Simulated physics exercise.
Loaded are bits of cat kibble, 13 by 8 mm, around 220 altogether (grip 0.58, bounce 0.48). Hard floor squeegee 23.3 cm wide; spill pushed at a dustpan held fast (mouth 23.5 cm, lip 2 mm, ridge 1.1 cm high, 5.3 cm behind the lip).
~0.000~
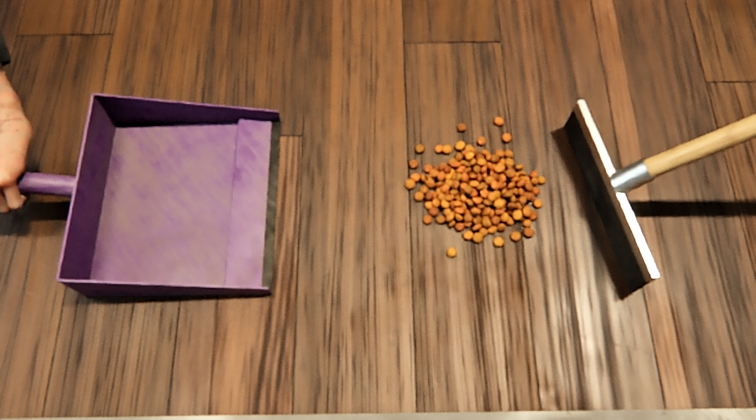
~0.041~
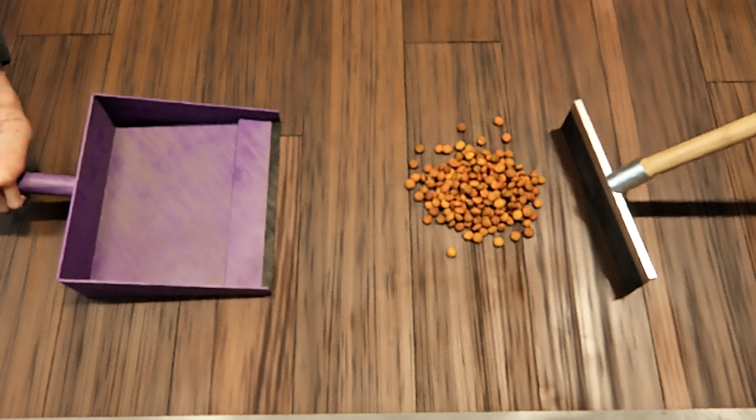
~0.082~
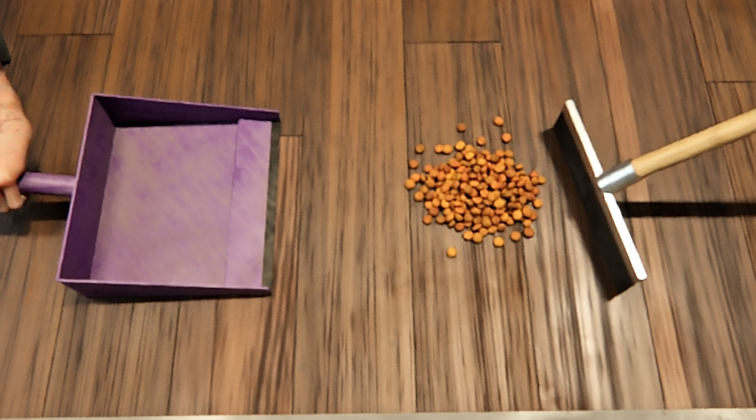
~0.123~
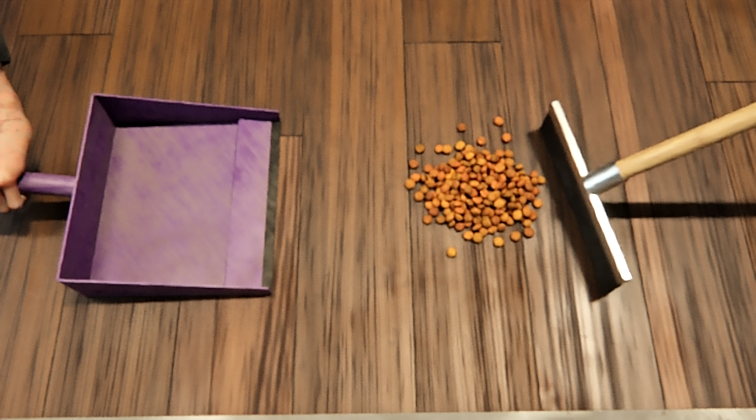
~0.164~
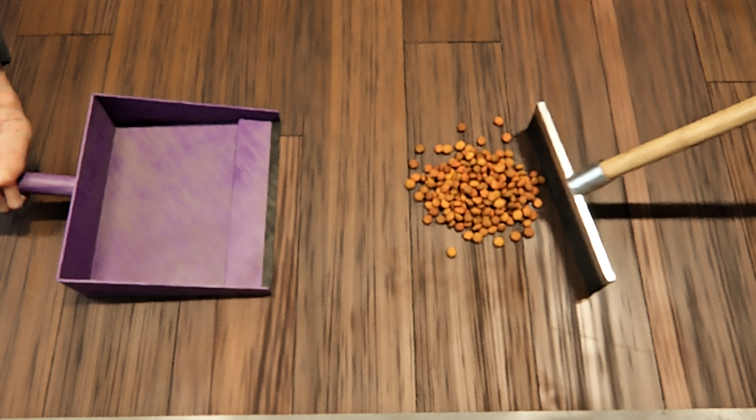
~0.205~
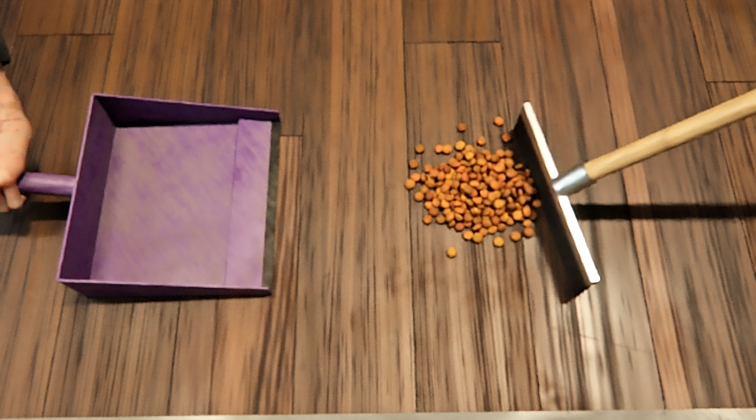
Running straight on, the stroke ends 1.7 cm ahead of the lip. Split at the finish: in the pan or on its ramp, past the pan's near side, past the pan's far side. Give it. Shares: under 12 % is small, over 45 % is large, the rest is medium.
Pan: A medium share; near side: A small share; far side: A small share.
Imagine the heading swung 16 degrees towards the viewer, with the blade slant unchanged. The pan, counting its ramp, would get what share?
Around 25 %.
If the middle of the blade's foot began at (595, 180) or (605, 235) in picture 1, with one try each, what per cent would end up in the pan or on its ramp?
Some 25 and 25 per cent.
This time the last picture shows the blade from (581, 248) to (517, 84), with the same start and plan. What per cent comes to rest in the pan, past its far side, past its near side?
Pan 0 % / far 20 % / near 0 %.
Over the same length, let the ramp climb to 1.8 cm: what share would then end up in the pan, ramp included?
That would give something like 25 per cent.
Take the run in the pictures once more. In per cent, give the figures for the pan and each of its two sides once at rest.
Final shares - pan: 30%, near side: 5%, far side: 0%.
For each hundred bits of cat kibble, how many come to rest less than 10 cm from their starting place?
It comes to near 0 percent.
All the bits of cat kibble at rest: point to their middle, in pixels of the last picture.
Close to pixel (282, 209).
After 0.53 s, middle of the blade 20 cm from the lip; 0 % over the lip, far side 0 %, near side 0 %.
Then, at 0.75 s, middle of the blade 10 cm from the lip; 0 % over the lip, far side 0 %, near side 0 %.
After 1.09 s, middle of the blade 4 cm from the lip; 30 % over the lip, far side 0 %, near side 5 %.
By 1.5 s all is still; pan 30 %, near side 5 %, far side 0 %, in front of the lip or behind the blade 65 %.
